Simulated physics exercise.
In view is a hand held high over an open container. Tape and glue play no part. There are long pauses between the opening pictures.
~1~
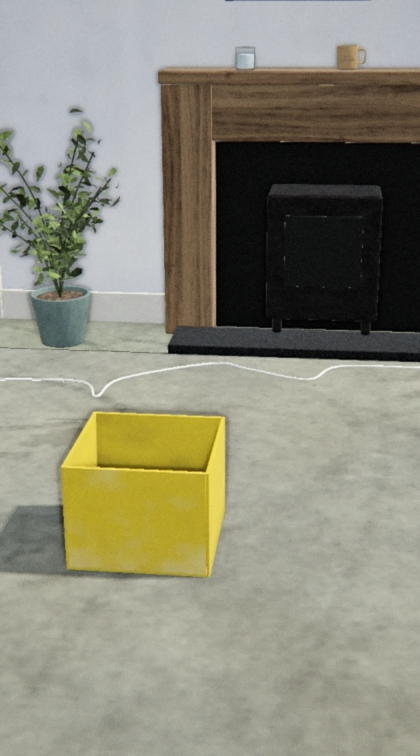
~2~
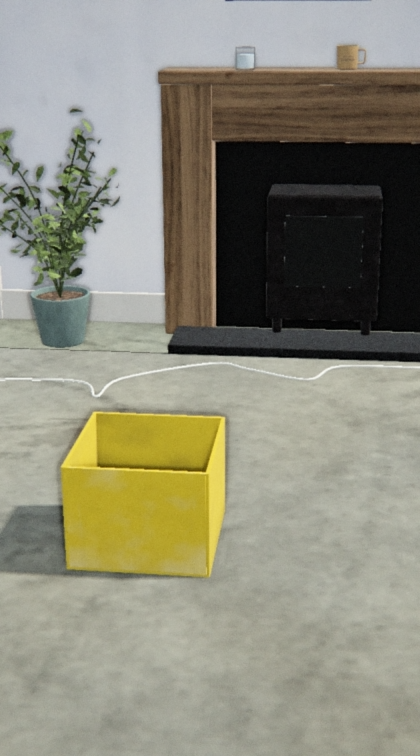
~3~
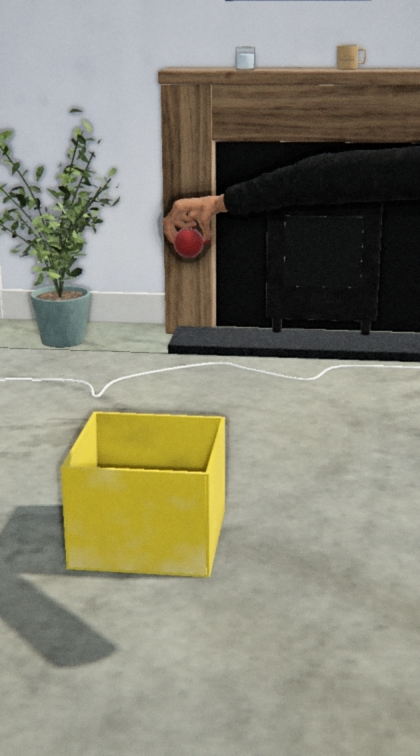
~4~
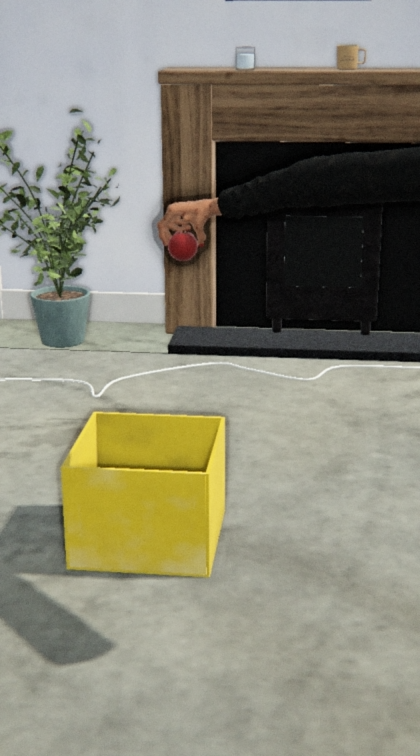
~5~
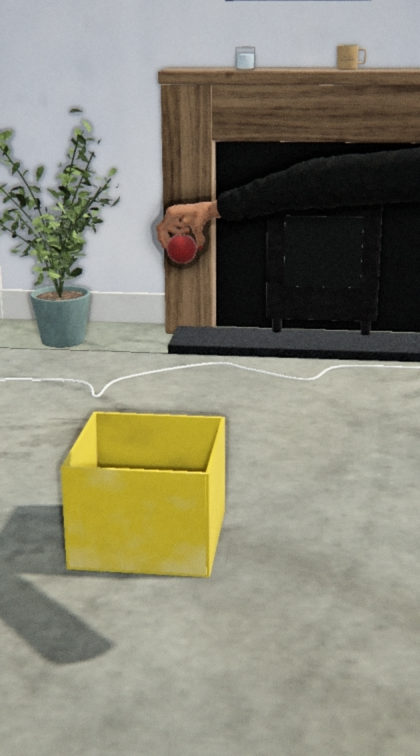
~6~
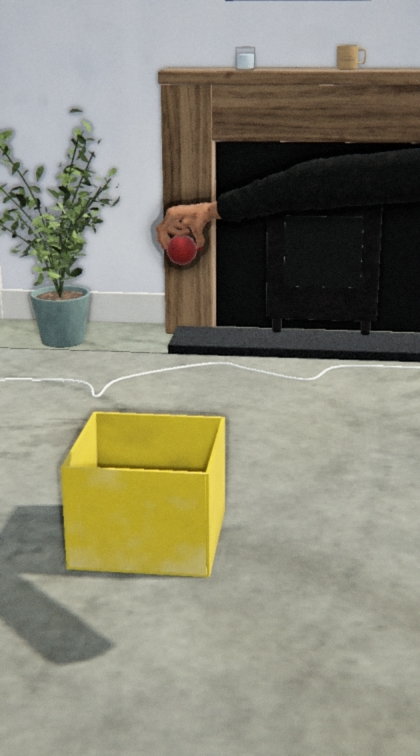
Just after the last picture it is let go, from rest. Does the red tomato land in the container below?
Chances are it will be captured on the way down.
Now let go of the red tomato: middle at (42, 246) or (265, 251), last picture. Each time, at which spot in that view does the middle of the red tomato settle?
Somewhere near (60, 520), and then near (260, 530).
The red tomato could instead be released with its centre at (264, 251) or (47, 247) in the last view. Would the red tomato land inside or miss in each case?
In that order, it misses; is not caught.
Then, 0.30 s on from there, red tomato on its way down near (184, 382).
In the end, the red tomato is caught, near (186, 526).
